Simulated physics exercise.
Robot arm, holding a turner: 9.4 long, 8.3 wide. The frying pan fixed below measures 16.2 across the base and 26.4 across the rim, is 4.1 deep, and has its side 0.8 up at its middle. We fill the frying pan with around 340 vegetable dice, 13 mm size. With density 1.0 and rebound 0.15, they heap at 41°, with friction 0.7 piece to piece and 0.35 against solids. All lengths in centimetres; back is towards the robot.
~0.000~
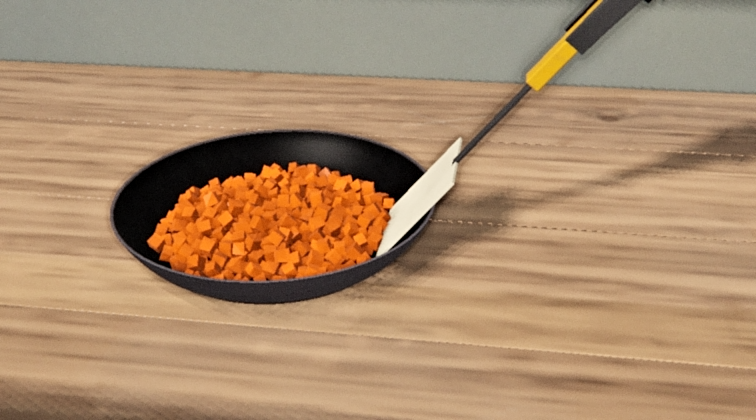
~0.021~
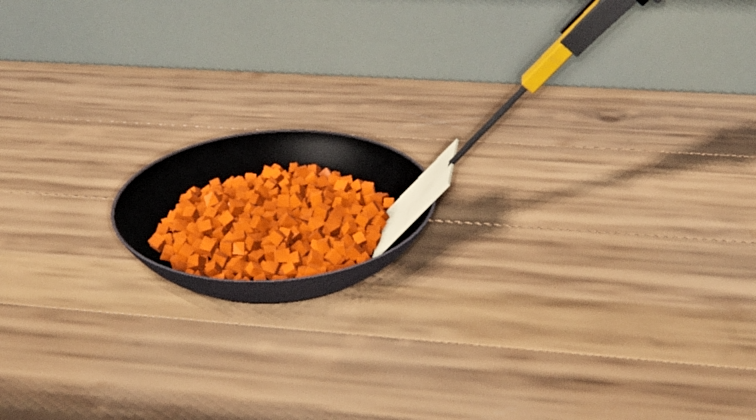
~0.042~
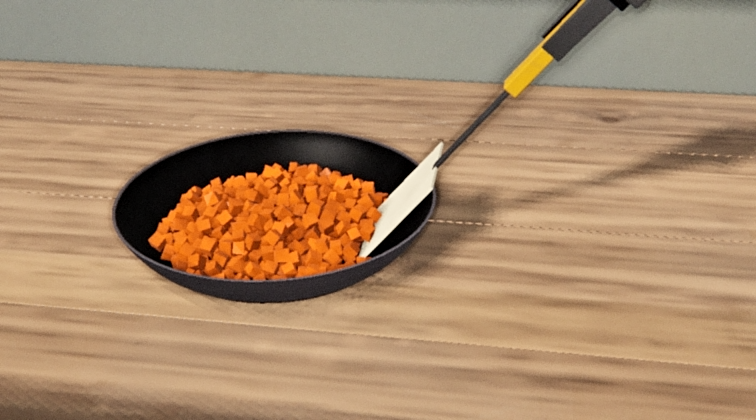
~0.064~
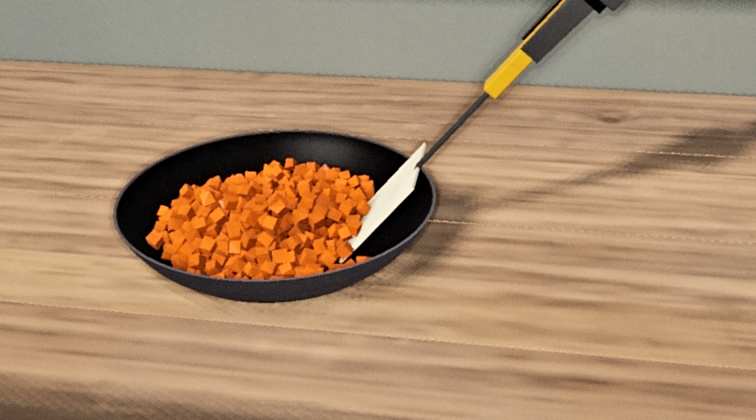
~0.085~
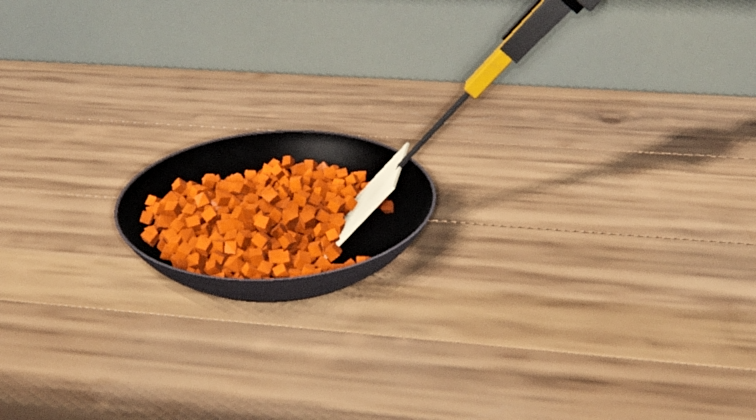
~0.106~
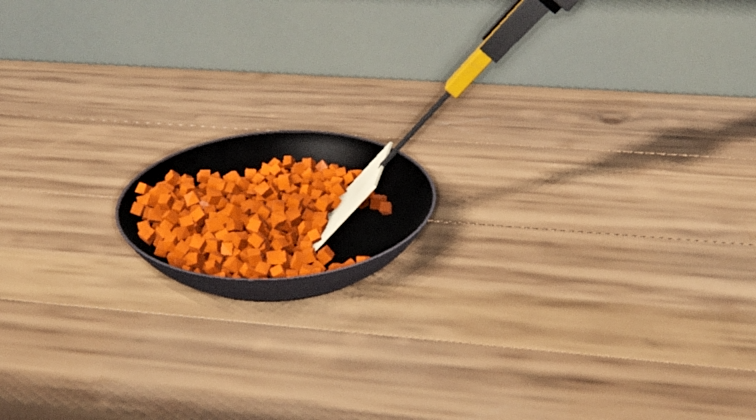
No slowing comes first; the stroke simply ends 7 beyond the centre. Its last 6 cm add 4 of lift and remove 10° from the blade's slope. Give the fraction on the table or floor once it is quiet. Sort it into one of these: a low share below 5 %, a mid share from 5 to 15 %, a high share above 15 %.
A mid share, from 5 to 15 %.
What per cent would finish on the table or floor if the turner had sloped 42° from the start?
My guess is close to 10 per cent.
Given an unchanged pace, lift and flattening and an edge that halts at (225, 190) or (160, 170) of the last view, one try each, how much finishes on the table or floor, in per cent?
5 % and 45 %.
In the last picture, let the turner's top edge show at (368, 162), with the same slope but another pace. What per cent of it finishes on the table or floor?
I'd say around 20 per cent.
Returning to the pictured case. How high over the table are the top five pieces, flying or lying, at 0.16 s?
Somewhere near 6 cm, I'd say.
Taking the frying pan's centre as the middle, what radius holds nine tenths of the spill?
Distance: Approx. 20 cm.
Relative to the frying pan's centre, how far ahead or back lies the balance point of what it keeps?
Forward offset: Roughly 5.0 cm.
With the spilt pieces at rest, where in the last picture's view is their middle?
About (89, 224).
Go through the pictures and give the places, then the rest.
In the first picture, turner top edge at (457, 159), sloping 51°; upper third of the load around (277, 212), from x 155 to 390, top at y 170; 345 in the frying pan.
In the second picture, turner top edge at (453, 161), sloping 51°; upper third of the load around (278, 213), from x 160 to 390, top at y 170.
In the third picture, turner top edge at (438, 164), sloping 51°; upper third of the load around (282, 213), from x 160 to 390, top at y 170.
In the fourth picture, turner top edge at (419, 165), sloping 51°; upper third of the load around (272, 209), from x 155 to 390, top at y 165.
In the fifth picture, turner top edge at (401, 164), sloping 51°; upper third of the load around (262, 207), from x 145 to 390, top at y 160.
In the sixth picture, turner top edge at (384, 163), sloping 51°; upper third of the load around (240, 204), from x 140 to 385, top at y 160; 345 in the frying pan.
After 0.16 s, sloping 51°, highest piece 6 above the table; 344 in the frying pan, 1 on the blade or in flight.
After 0.21 s, sloping 46°, highest piece 8 above the table; 333 in the frying pan, 12 on the blade or in flight.
After 0.43 s, sloping 41°, highest piece 6 above the table; 310 in the frying pan, 33 on the table or floor, 2 on the blade or in flight.
After 1.48 s, sloping 41°, highest piece 6 above the table; 309 in the frying pan, 36 on the table or floor.
At rest, 309 in the frying pan, 36 on the table or floor. That is 10 % on the table or floor.
